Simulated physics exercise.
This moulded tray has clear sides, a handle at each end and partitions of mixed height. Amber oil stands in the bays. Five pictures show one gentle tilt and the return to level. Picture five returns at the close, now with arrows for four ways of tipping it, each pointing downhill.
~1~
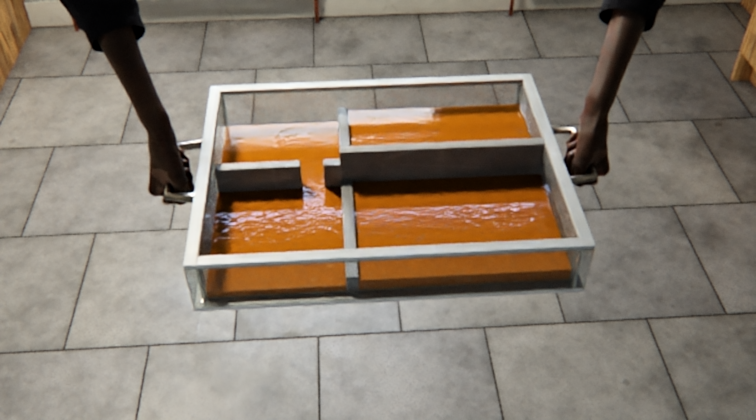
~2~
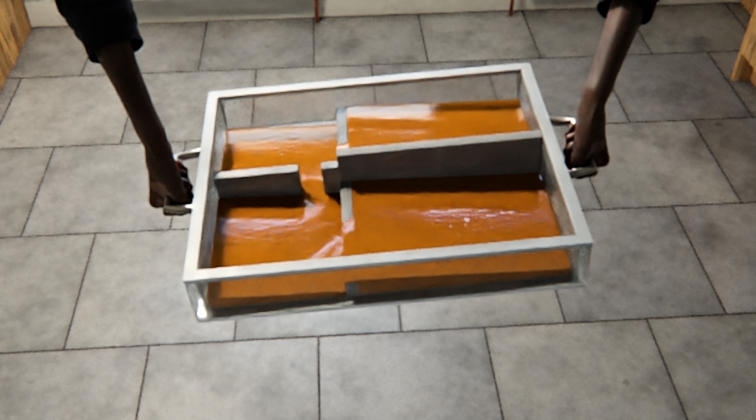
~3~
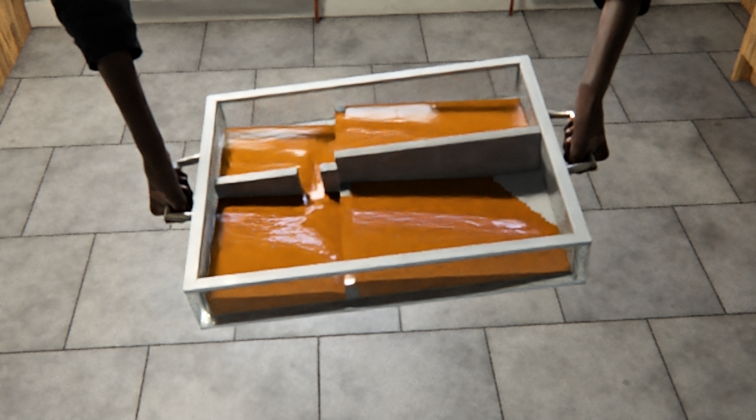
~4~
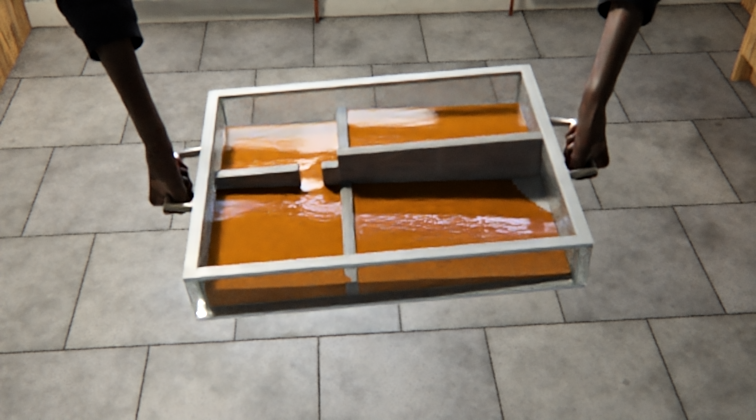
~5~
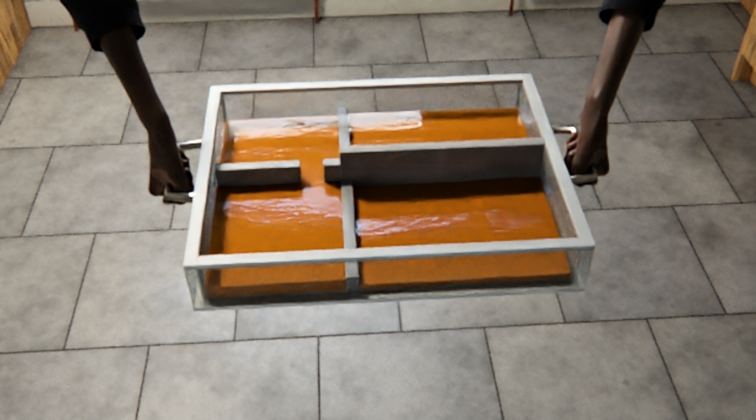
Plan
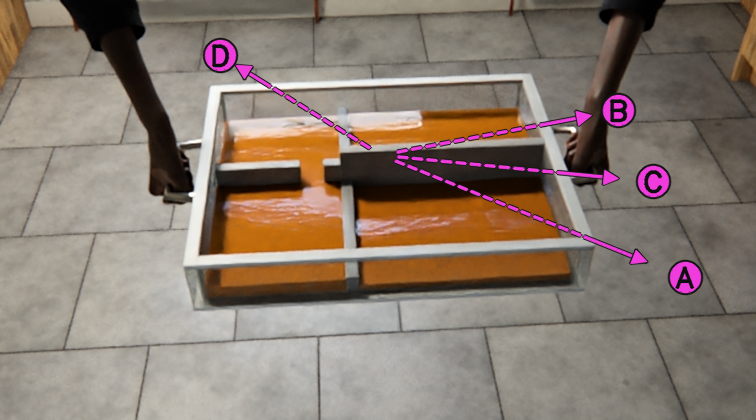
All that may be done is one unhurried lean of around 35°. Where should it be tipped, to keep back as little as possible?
D works best here.
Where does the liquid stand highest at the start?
The back right bay.
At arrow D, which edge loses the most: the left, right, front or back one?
The back rim.
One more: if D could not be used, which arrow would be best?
Arrow A.
On the marked copy, A ends at (641, 260); B ends at (586, 116); C ends at (613, 177); D ends at (240, 68).
With A, about 24 % stays in the tray, the largest part in the front right bay.
With B, about 39 % stays in the tray, the largest part in the front right bay.
With C, about 38 % stays in the tray, the largest part in the front right bay.
With D, about 18 % stays in the tray, the largest part in the back left bay.
